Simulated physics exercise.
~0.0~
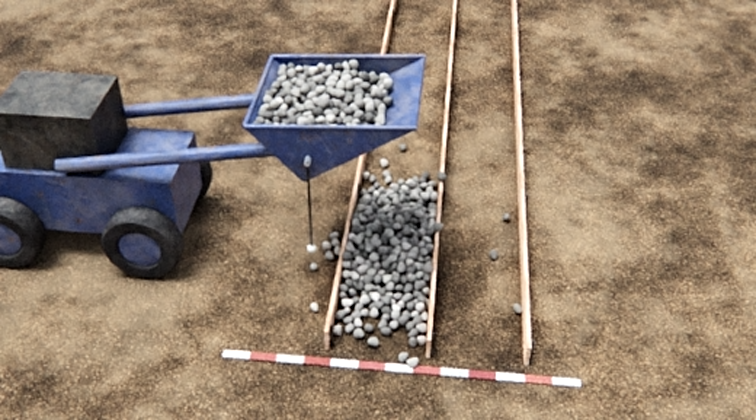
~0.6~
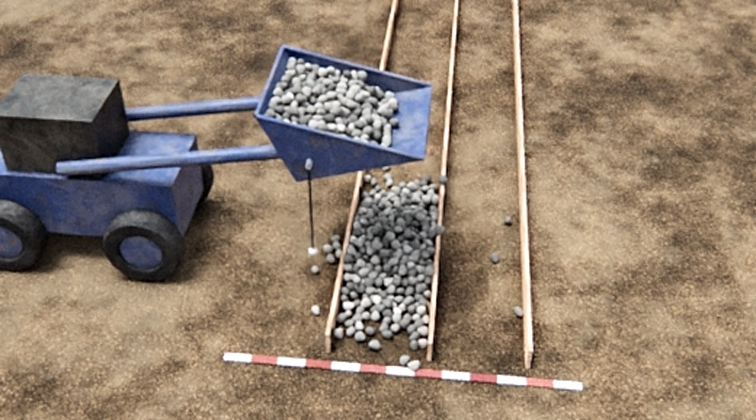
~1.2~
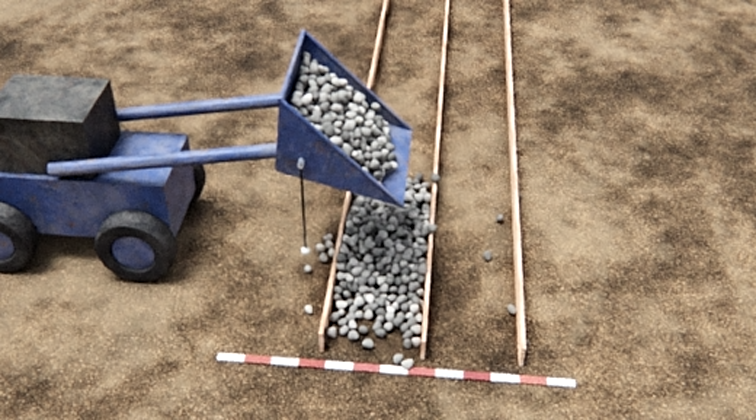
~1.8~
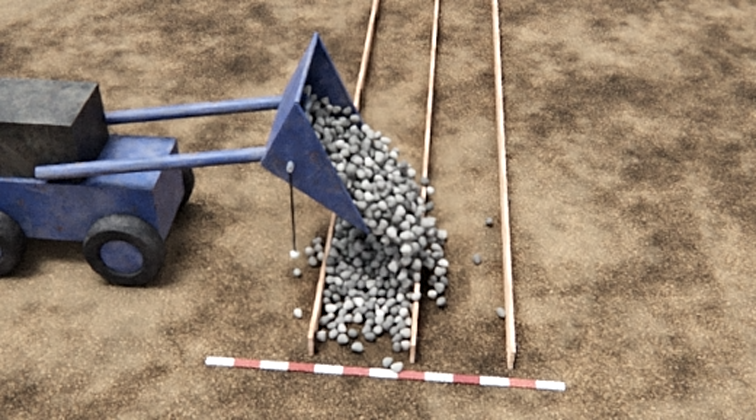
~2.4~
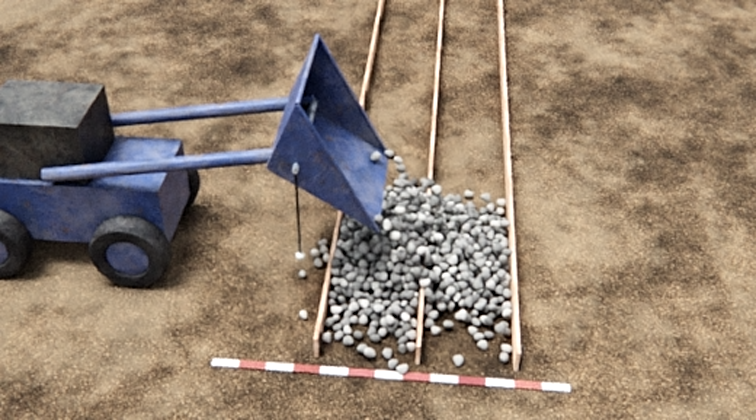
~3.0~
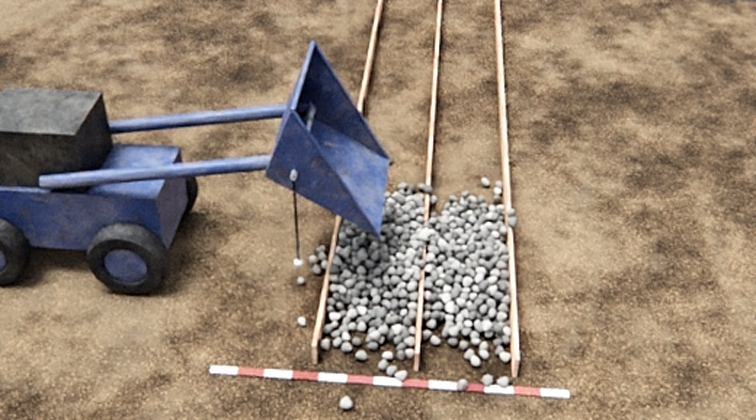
The clip opens on a blue loader at the left holding a bucket full of round grey stones above bare brown ground, where an earlier heap lies between two wooden planks behind a red and white striped rod. The bucket tips forward gently, and its stones begin sliding toward the lower lip. As it steepens, they pour onto the old heap and spill over the middle plank to the right. The bucket empties while stones spread across the right bay. At the end it hangs steeply tilted and empty, with stones covering both bays and a few lying near the striped rod.
